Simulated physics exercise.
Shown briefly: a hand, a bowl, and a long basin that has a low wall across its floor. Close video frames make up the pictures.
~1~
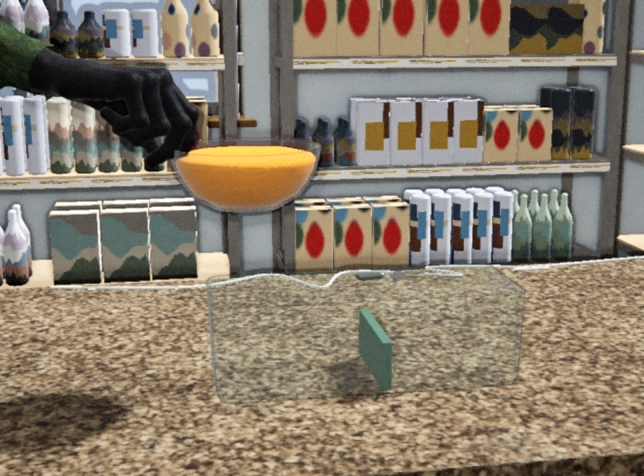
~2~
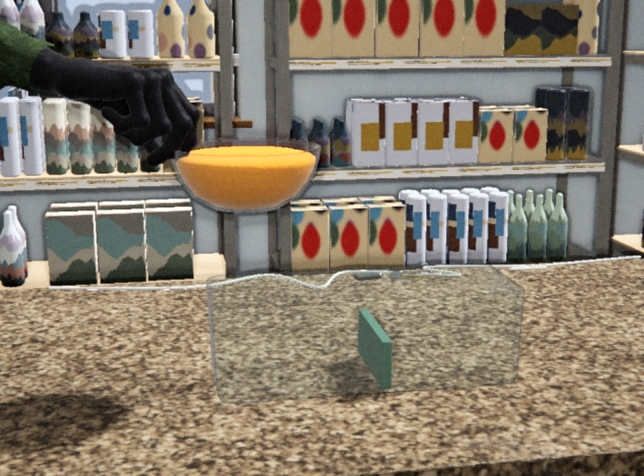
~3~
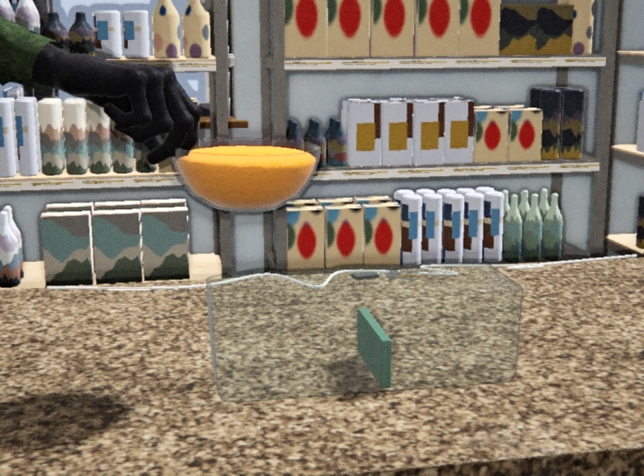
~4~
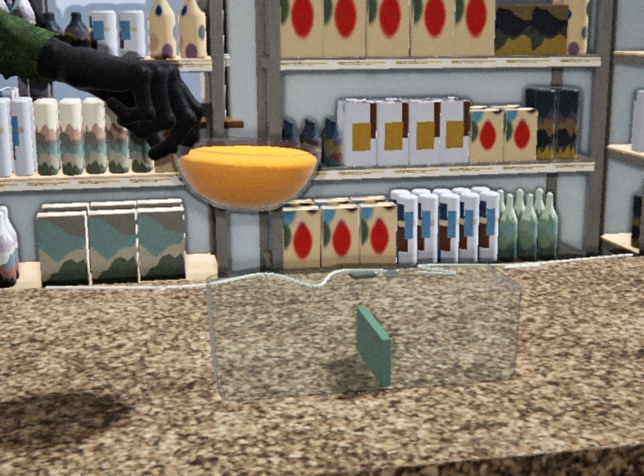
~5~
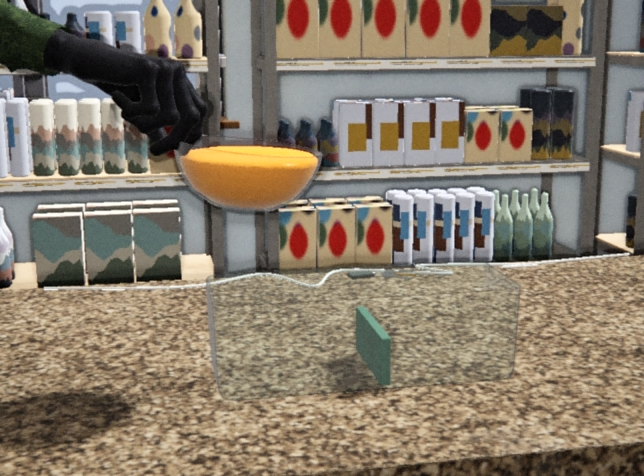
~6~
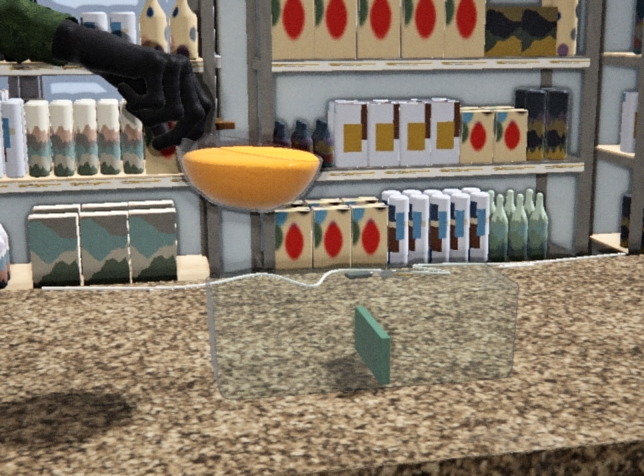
A black-gloved hand tilts a clear bowl of orange liquid slightly rightward above a transparent basin.
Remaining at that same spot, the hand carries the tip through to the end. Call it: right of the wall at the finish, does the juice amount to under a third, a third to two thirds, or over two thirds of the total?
A third to two thirds of the total.
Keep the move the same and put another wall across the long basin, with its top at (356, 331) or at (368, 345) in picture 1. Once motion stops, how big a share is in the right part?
About 75 % for the first and about 60 % for the second.
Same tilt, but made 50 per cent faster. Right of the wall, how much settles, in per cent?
Some 40 per cent.
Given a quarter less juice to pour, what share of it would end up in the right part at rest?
Roughly 35 in a hundred.
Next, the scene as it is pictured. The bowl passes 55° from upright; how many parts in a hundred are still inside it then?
Around 45 in a hundred.
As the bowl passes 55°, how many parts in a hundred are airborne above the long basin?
Around 30 percent.
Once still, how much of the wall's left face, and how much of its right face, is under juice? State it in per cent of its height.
Once still, it is 30 % on the left and 30 % on the right.
A moment on, the bowl is tipped part way and 43 per cent is still to pour, 8 is left of the wall and 17 right of it.
Next, the bowl is tipped on its side and 3 per cent is still to pour, 41 is left of the wall and 50 right of it.
Then the bowl is tipped on its side and 0 per cent is still to pour, 49 is left of the wall and 50 right of it.
Later the bowl is tipped on its side and 0 per cent is still to pour, 49 is left of the wall and 50 right of it.
Finally, 49 per cent lies left of the wall, 50 right of it and 1 outside.
